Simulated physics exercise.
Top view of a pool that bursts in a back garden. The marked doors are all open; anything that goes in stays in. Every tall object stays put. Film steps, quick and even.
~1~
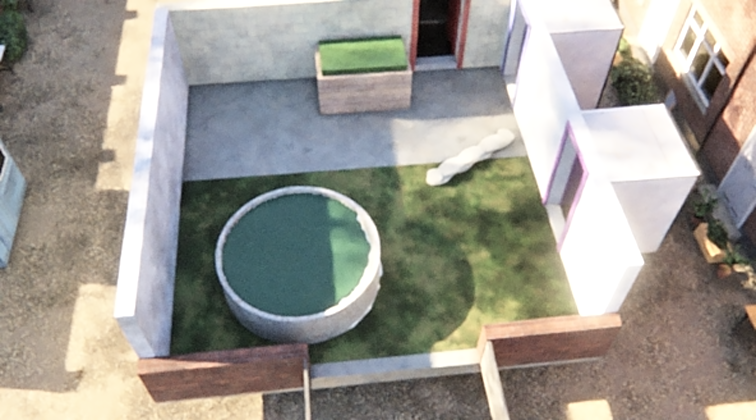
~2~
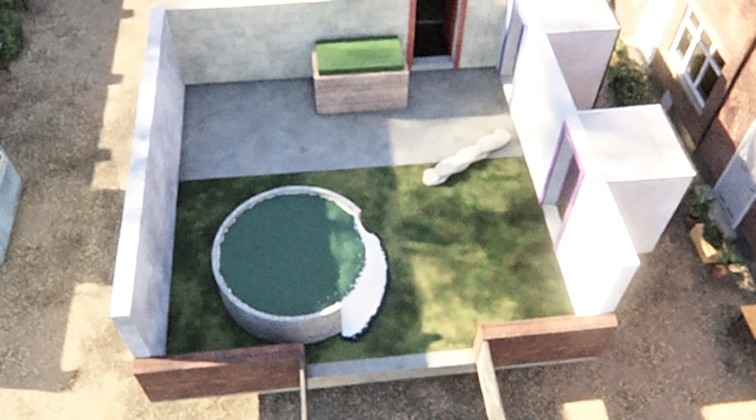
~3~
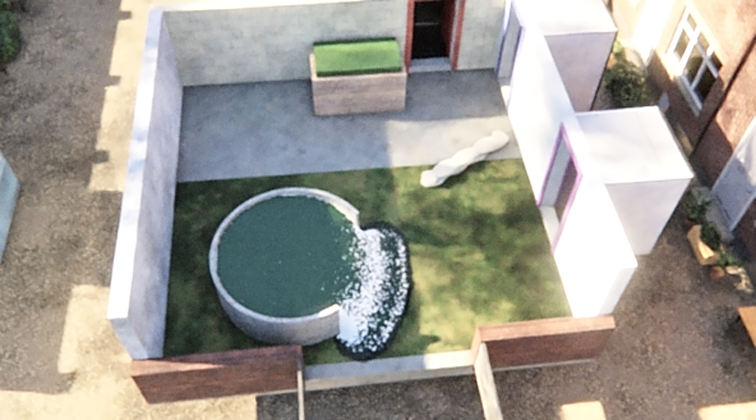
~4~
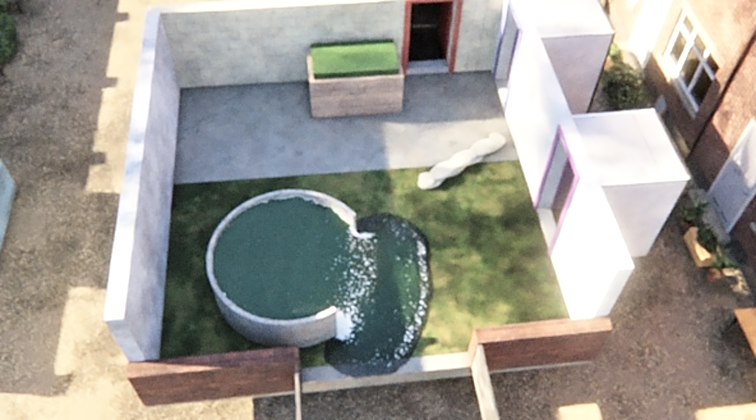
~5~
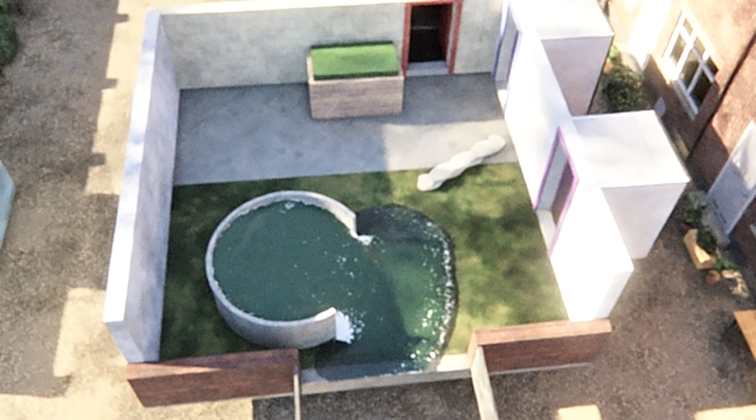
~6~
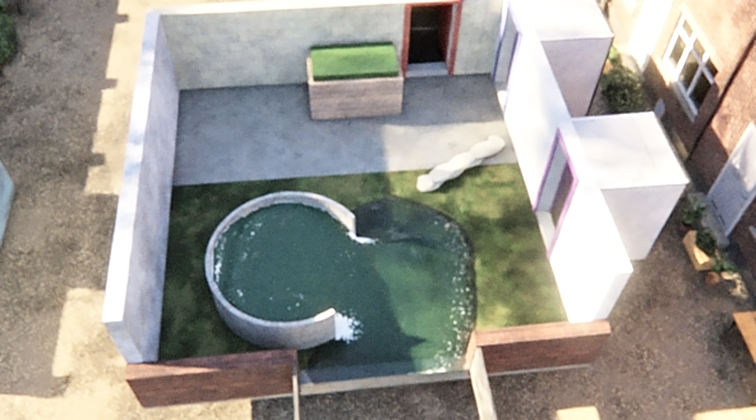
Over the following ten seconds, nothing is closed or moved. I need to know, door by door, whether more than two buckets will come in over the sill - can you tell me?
In order: The purple door counts as over. The red door counts as not over. The blue door counts as not over.
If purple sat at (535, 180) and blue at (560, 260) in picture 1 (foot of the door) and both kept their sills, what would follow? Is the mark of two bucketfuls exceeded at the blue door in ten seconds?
Result - blue door crosses the line.
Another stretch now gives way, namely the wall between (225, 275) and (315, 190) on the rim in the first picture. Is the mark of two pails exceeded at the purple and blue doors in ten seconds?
Note: Purple misses the line, blue crosses the line.
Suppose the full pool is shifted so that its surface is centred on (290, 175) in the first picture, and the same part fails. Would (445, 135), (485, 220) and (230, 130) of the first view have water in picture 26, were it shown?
First one gets inundated, next one gets inundated, last one stays unwetted.
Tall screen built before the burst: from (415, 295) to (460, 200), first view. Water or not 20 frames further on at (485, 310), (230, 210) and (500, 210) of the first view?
The first spot is swamped, the second untouched, the third swamped.
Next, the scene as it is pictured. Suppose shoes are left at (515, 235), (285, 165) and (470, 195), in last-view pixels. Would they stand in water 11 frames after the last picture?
Same order as asked: Drenched; dry as before; drenched.
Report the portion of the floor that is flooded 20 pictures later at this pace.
By my count, 40 percent.
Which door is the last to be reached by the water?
It's the red door.
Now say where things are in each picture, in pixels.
The pool at (299, 252) is whole and still, in the first picture.
Water pours out at (371, 276) and has run to (345, 335), in the second picture.
The front is at a hidden place, out from the gap at (369, 280), in the third picture.
The front is at a hidden place, out from the gap at (366, 282), in the fourth picture.
Water pours out at (365, 284) and has run to (414, 213), in the fifth picture.
The front is at (461, 232), out from the gap at (364, 285), in the sixth picture.
A moment on, water covers 30 % of the floor; the purple door not reached, the red door not reached, the blue door not reached.
Next, water covers 35 % of the floor; the purple door over two buckets in, the red door not reached, the blue door not reached.
Then, water covers 40 % of the floor; the purple door far over two buckets in, the red door not reached, the blue door wet at the sill, nothing in.
Later, water covers 55 % of the floor; the purple door far over two buckets in, the red door wet at the sill, nothing in, the blue door wet at the sill, nothing in.
In the end, water covers 75 % of the floor; the purple door far over two buckets in, the red door wet at the sill, nothing in, the blue door wet at the sill, nothing in.
